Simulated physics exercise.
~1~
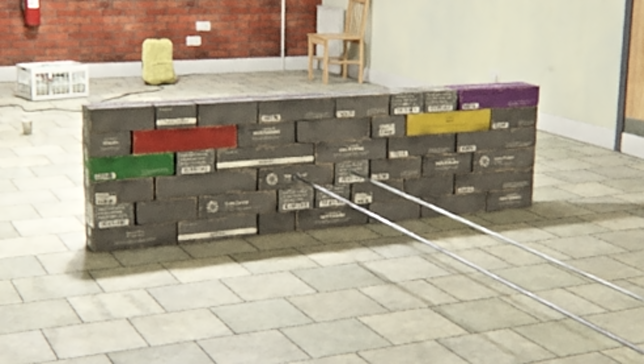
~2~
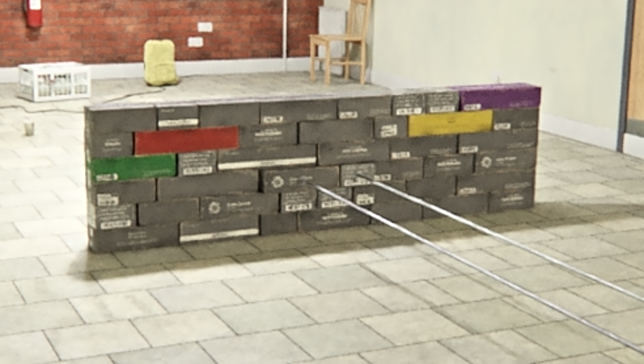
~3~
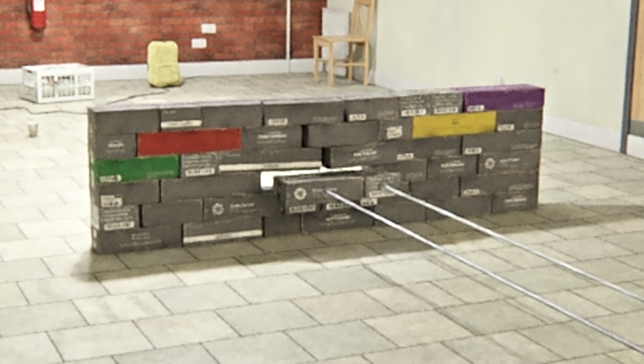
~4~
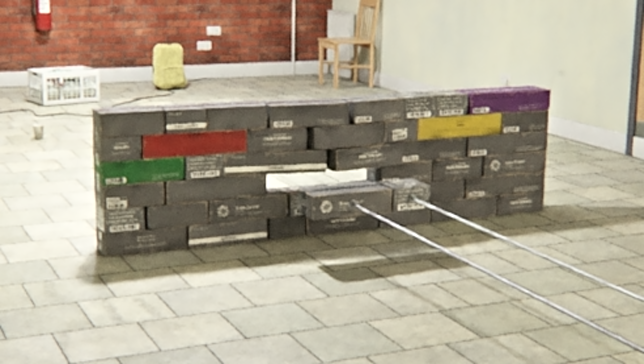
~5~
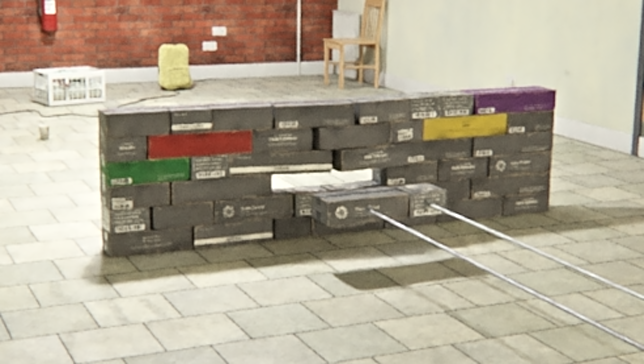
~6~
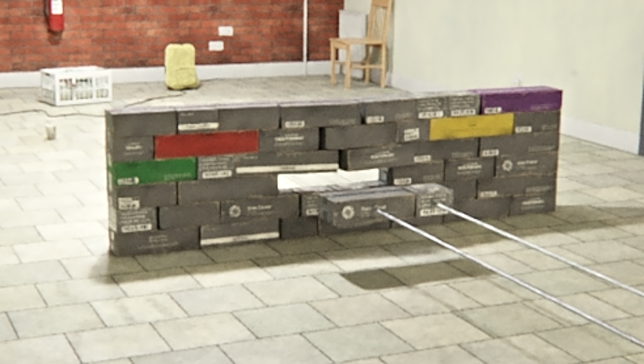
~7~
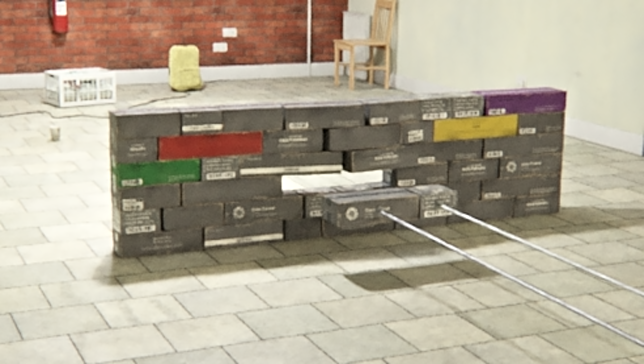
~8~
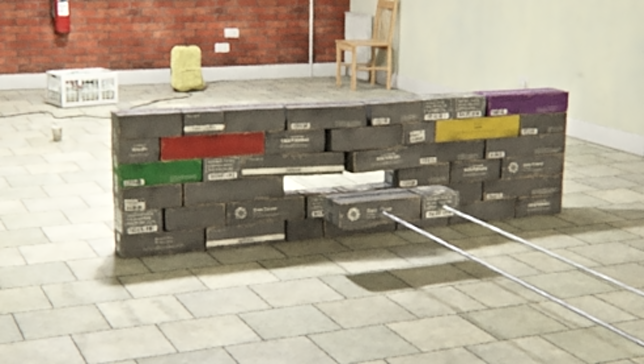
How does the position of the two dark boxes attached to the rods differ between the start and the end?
At the start they sit in the wall, level with the boxes around them. By the end they are held out in front of it, toward the viewer and further right and lower in view, with an open gap behind them.
Two thin rods pulling two neighbouring dark boxes out of a low wall and holding them before the gap, the wall still standing.
